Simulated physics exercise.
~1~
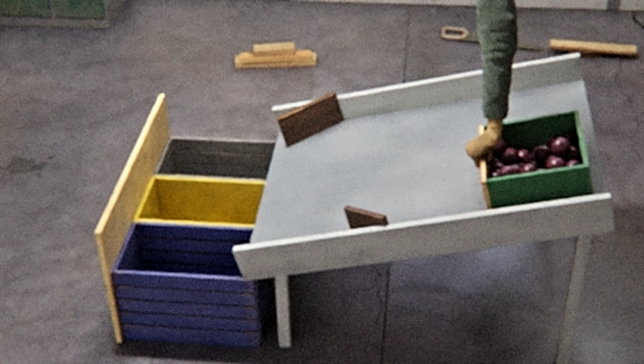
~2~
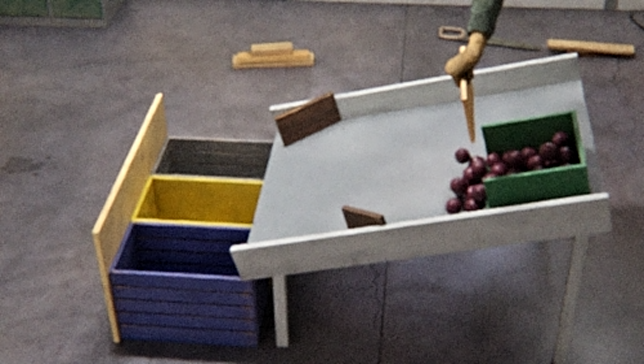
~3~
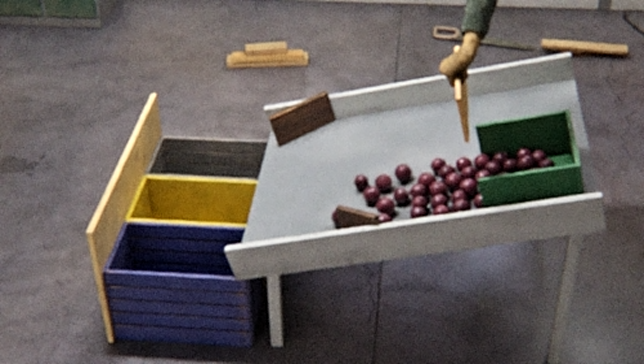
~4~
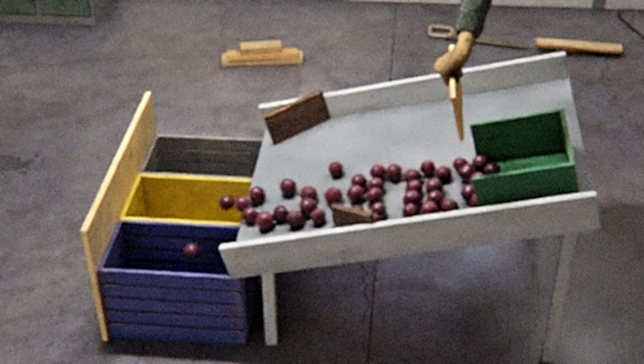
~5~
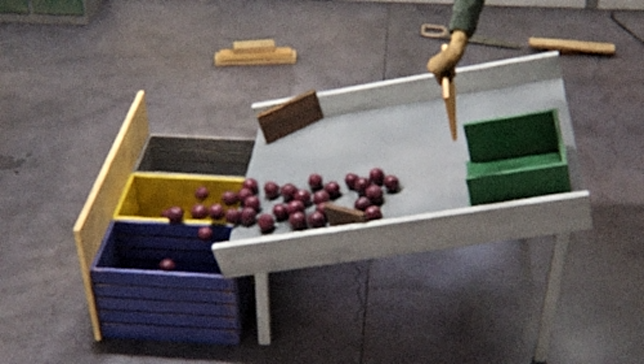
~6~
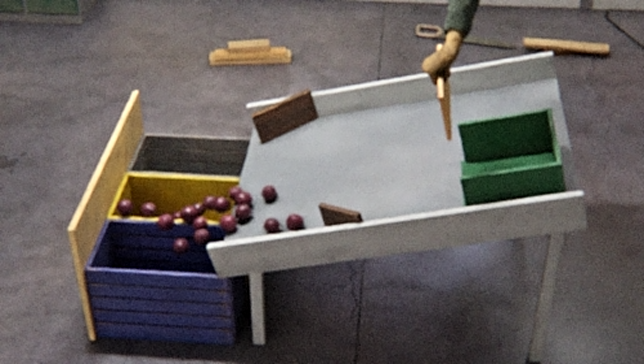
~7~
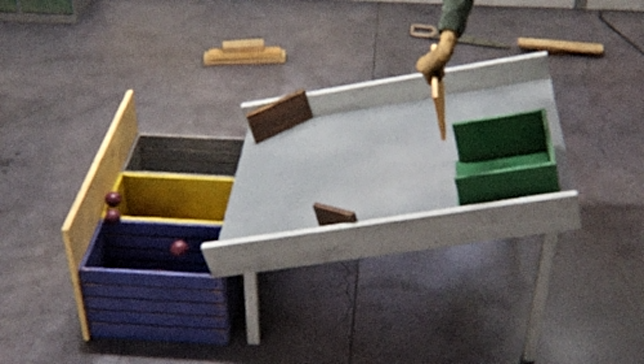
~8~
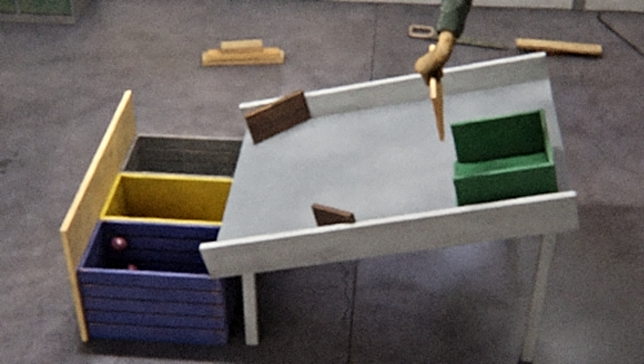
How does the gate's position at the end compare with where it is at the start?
At the start the gate stands against the open left side of the green pen, holding the onions in. By the end it is held up above the sloping table, clear of the pen's opening and a little to its left.
At first, a gloved hand holds a wooden gate across the open side of a green pen full of dark red onions, at the top of a sloping grey table. The hand lifts the gate clear, and the onions spill out and roll down to the left in a loose stream. They spread around the lower angled board, and the first ones drop off the end. The rest follow, tumbling in a bunch into the blue and yellow bins. Finally the pen and slope are empty, a couple of onions show inside the blue bin, and the hand still holds the gate up.
